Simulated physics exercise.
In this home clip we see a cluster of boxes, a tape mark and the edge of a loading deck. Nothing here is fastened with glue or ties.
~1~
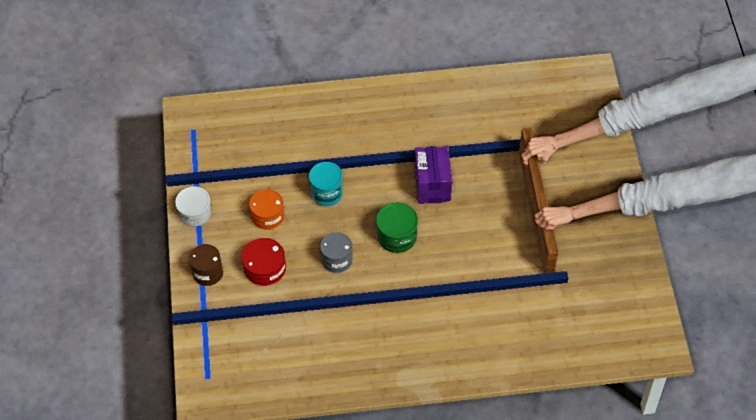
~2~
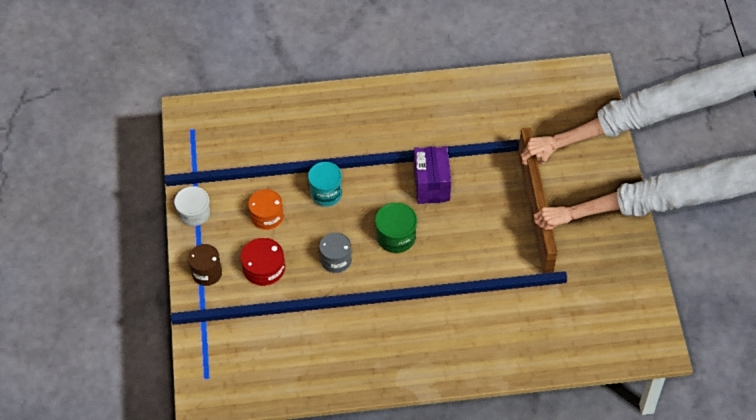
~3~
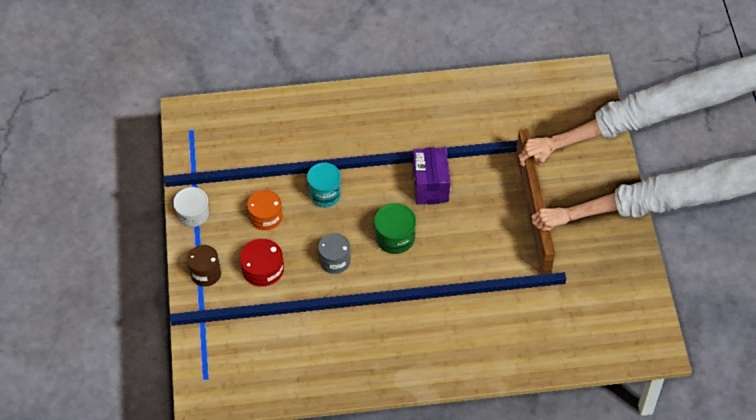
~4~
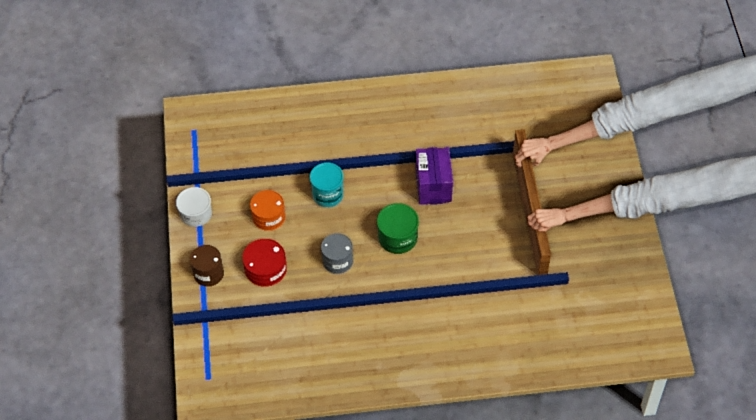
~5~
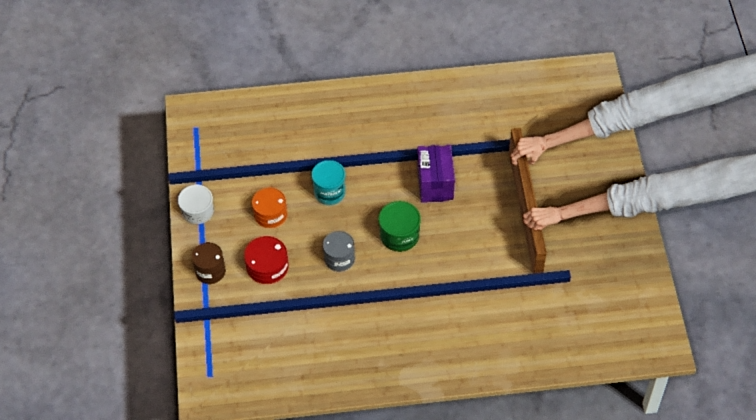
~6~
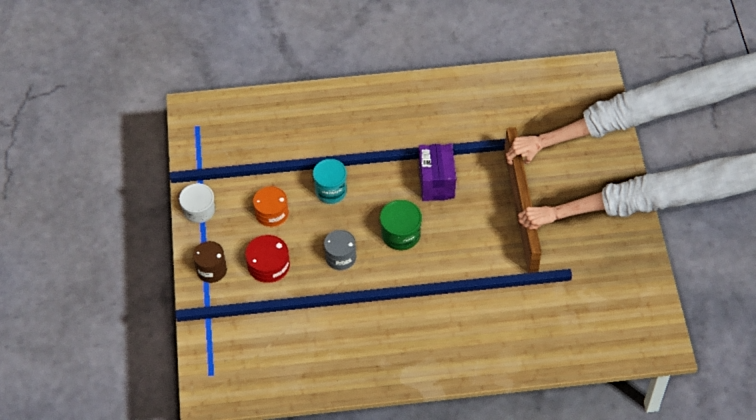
Two hands in pale sleeves grip a brown plank at the right of a light wooden table, seen from high above on a grey, cracked floor. Between two dark blue rails sit a purple parcel, green, teal, grey, orange and red containers, and white and brown ones by a blue tape line at left. The hands slide the plank slightly left, touching nothing, while the containers stay put and the view wavers faintly.
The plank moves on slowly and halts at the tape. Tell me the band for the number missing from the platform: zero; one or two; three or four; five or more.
The tally of those that come down is above four.
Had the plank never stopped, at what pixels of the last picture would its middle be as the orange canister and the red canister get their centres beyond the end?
I reckon its middle sits around (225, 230) and then around (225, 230).
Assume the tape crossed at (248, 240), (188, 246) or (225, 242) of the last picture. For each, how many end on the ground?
Those tries give 2, 7 and 2.
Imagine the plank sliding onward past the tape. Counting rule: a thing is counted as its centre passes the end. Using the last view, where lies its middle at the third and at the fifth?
Pixels in order: Roughly (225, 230), roughly (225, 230).
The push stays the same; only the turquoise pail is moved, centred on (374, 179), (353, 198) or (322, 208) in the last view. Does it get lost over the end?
At the three spots, the turquoise pail tips over, tips over and tips over.
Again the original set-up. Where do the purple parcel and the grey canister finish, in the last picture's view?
The purple parcel finishes at (183, 198); the grey canister finishes at (190, 285).
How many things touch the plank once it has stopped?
3 of them.
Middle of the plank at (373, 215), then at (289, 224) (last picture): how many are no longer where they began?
At that stage 4; at the next, 7.
Early on, none off yet; white pail at rest near (198, 204); brown canister at rest near (210, 262); red canister at rest near (268, 259).
A while later, none off yet; white pail travelled a little near (181, 208); brown canister travelled about its own width near (180, 262); red canister travelled about its own width near (216, 272).
Finally, the number that fall off is five or more; lost, turquoise pail, orange canister, red canister, brown canister and white pail.
